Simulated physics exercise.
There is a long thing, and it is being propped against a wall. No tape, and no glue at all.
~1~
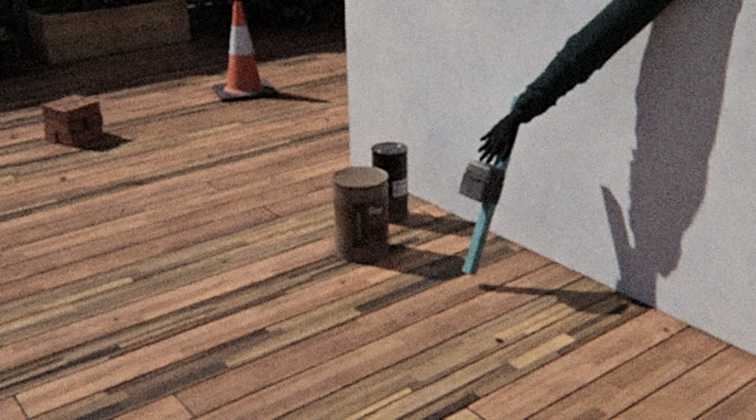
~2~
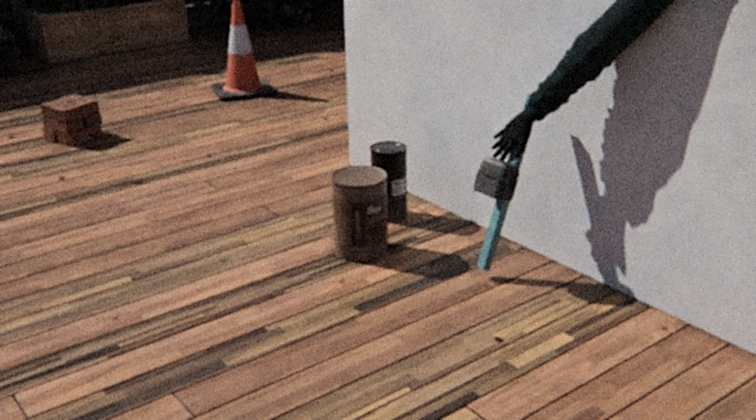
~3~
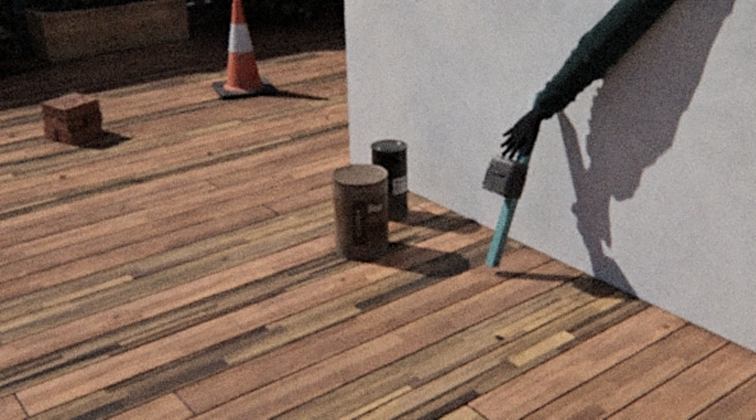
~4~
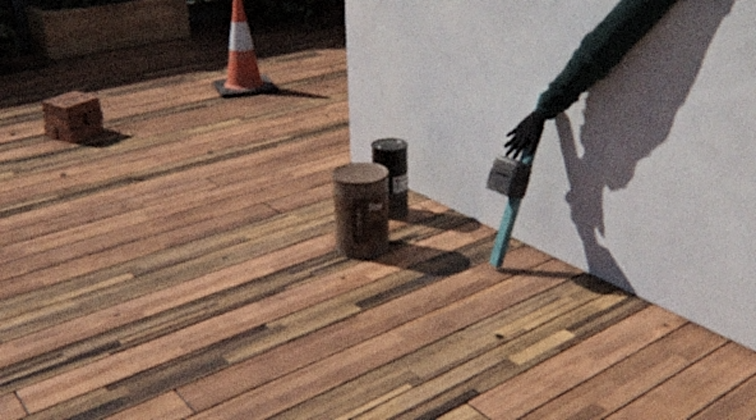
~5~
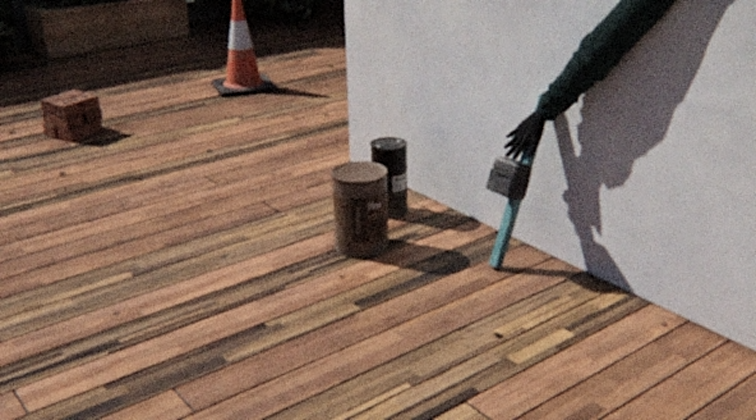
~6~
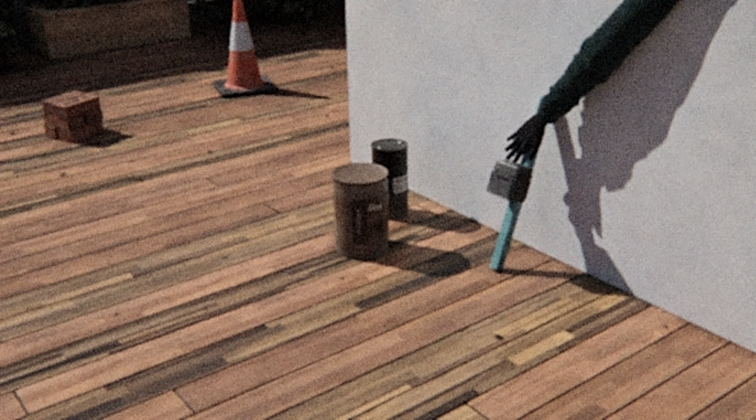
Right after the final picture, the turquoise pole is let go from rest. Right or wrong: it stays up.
Right, it holds.
Then, 0.20 s past the last view, nothing moves.
Then, 0.70 s past the last view, turquoise pole resting near (521, 185).
Finally, all 3 still in place. Final places as the last picture's camera would see them, turquoise pole near (521, 185). The pole stays up.
